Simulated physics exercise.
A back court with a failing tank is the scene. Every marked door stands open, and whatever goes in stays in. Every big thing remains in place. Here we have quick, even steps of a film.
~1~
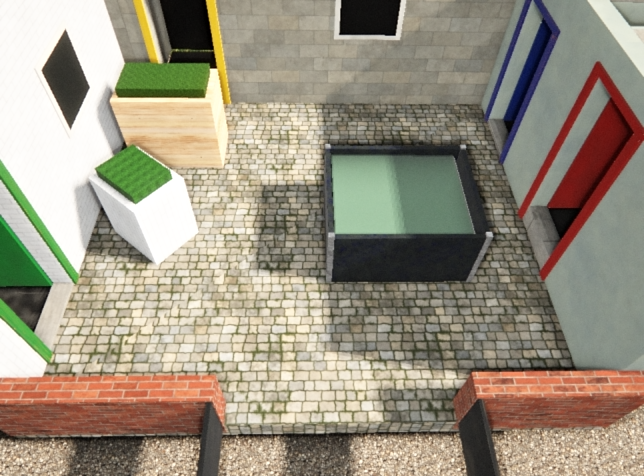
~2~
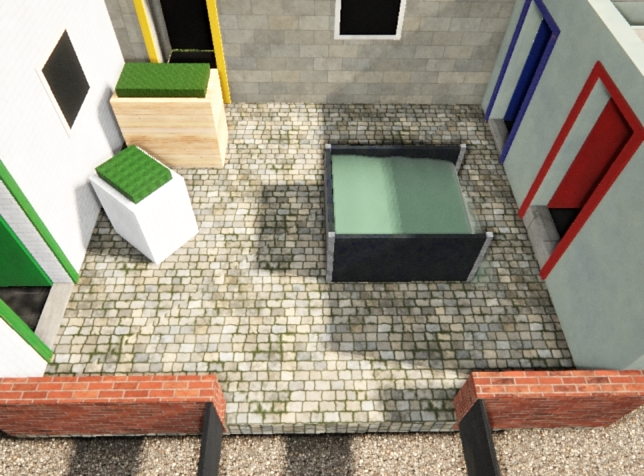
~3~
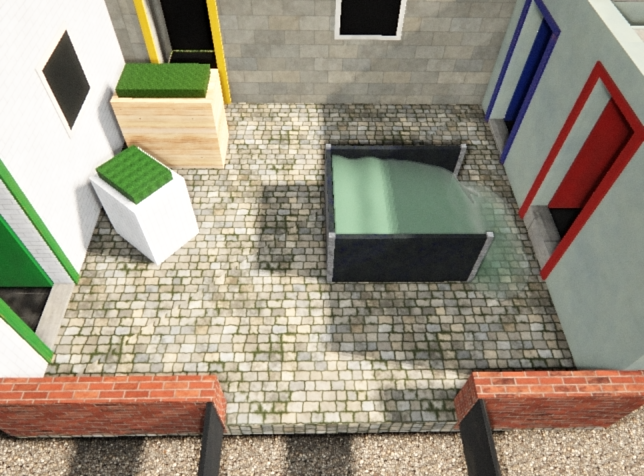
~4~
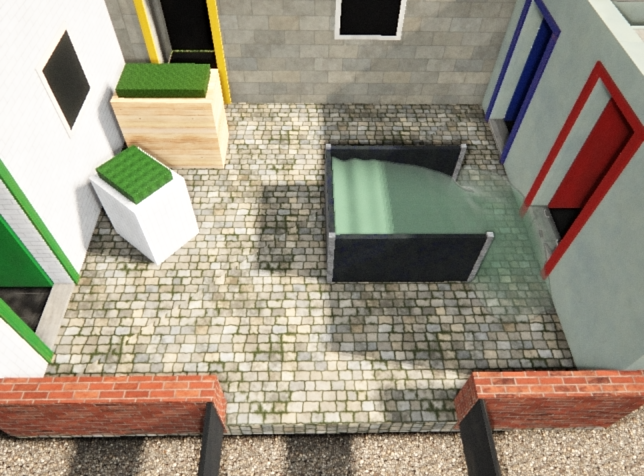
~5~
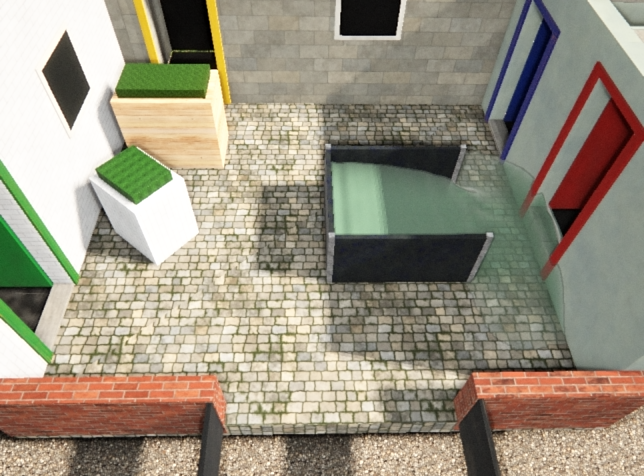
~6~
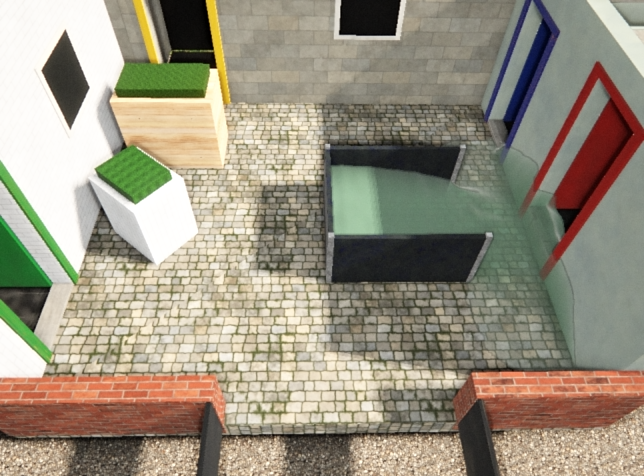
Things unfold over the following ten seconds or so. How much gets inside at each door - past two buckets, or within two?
The red door gets more than two buckets inside; the green door gets more than two buckets inside; the yellow door gets two buckets or less inside; the blue door gets more than two buckets inside.
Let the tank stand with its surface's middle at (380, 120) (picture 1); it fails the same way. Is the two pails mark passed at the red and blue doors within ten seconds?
At the red door it comes out lower; at the blue door it comes out higher.
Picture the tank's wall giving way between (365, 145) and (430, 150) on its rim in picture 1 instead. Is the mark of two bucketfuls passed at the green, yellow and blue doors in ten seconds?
Taking them in turn, the green door comes up short, the yellow door crosses the line, the blue door crosses the line.
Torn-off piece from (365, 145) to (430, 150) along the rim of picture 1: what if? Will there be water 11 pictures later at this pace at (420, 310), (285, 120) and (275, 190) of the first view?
One after the other: Not flooded, wet, not flooded.
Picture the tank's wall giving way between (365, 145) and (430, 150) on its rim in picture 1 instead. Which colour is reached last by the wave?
The door marked green.
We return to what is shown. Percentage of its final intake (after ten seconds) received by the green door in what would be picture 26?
That comes out to 0 per cent by my count.
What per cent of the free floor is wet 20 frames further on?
It comes to roughly 75 in a hundred.
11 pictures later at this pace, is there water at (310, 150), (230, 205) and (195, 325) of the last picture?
The three points read clear, clear and clear.
A moment on, water covers 20 % of the floor; the red door far over two buckets in, the green door not reached, the yellow door not reached, the blue door under two buckets in.
Next, water covers 40 % of the floor; the red door far over two buckets in, the green door not reached, the yellow door not reached, the blue door under two buckets in.
Then, water covers 75 % of the floor; the red door far over two buckets in, the green door not reached, the yellow door wet at the sill, nothing in, the blue door over two buckets in.
Later, water covers 95 % of the floor; the red door far over two buckets in, the green door over two buckets in, the yellow door wet at the sill, nothing in, the blue door over two buckets in.
In the end, water covers 100 % of the floor; the red door far over two buckets in, the green door far over two buckets in, the yellow door wet at the sill, nothing in, the blue door over two buckets in.
